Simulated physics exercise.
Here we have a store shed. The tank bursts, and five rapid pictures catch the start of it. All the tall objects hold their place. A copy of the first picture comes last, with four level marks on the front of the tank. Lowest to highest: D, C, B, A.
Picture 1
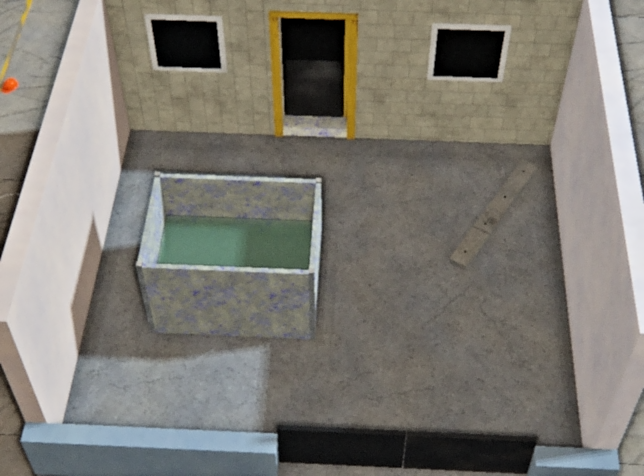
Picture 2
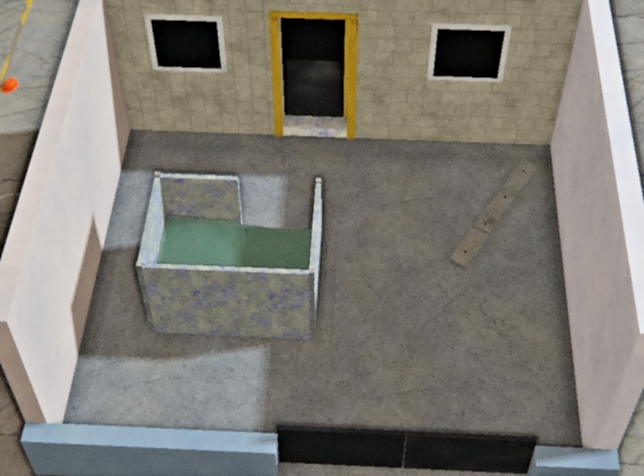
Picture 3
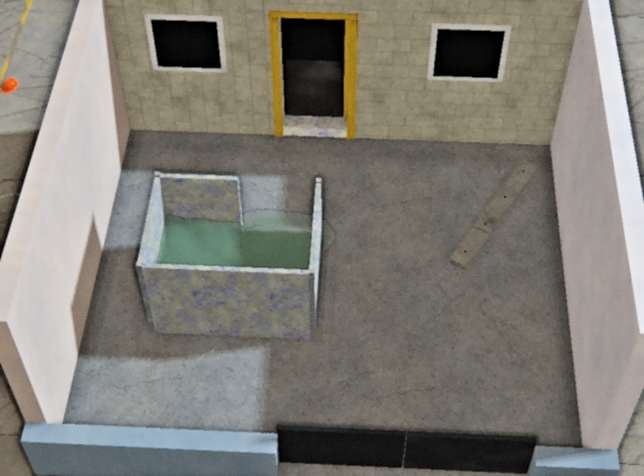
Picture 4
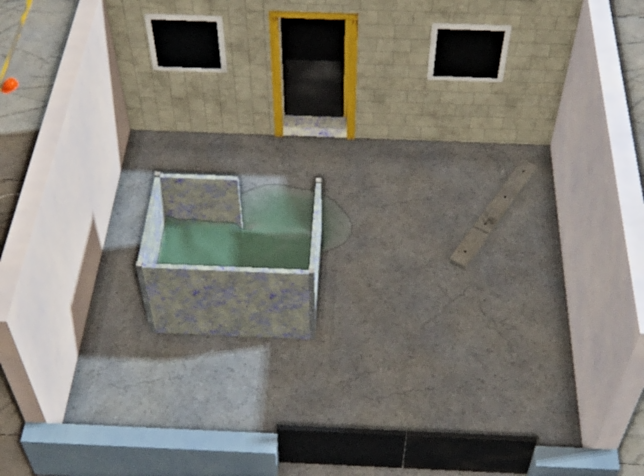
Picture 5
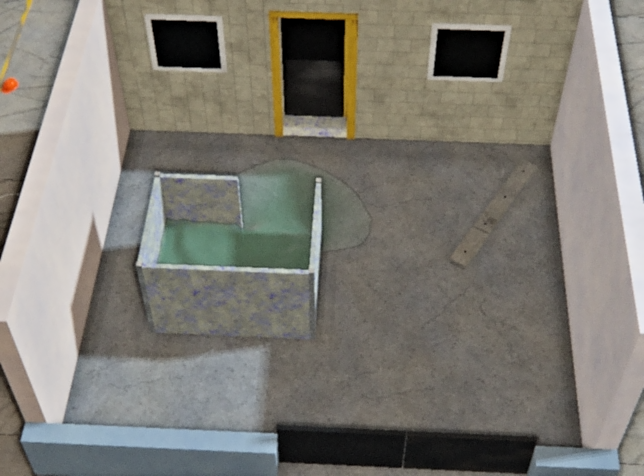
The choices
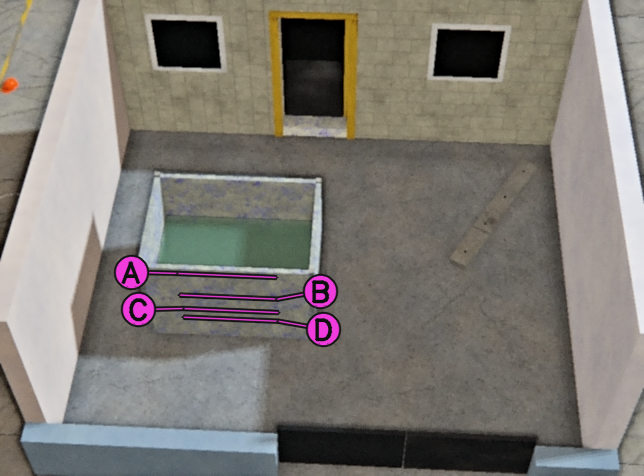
In the video, part of the back wall of a stone tank of green water disappears in a walled yard, and the water flows out through the gap, spreading across the grey ground behind and to the right.
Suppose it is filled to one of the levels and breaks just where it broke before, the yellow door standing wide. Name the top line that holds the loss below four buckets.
Use mark D.
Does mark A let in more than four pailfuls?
Yes, it does.
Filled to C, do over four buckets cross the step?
Yes.
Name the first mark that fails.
That would be C.
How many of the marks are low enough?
One of the four.
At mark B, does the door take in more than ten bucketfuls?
Yes, clearly.
On the marked copy, A at (226, 275); B at (228, 297); C at (230, 310); D at (231, 319); from the bottom up D, C, B, A.
With A, dozens of bucketfuls pour in.
With B, dozens of bucketfuls pour in.
With C, about 8 bucketfuls get in.
With D, a bucket or two gets in.
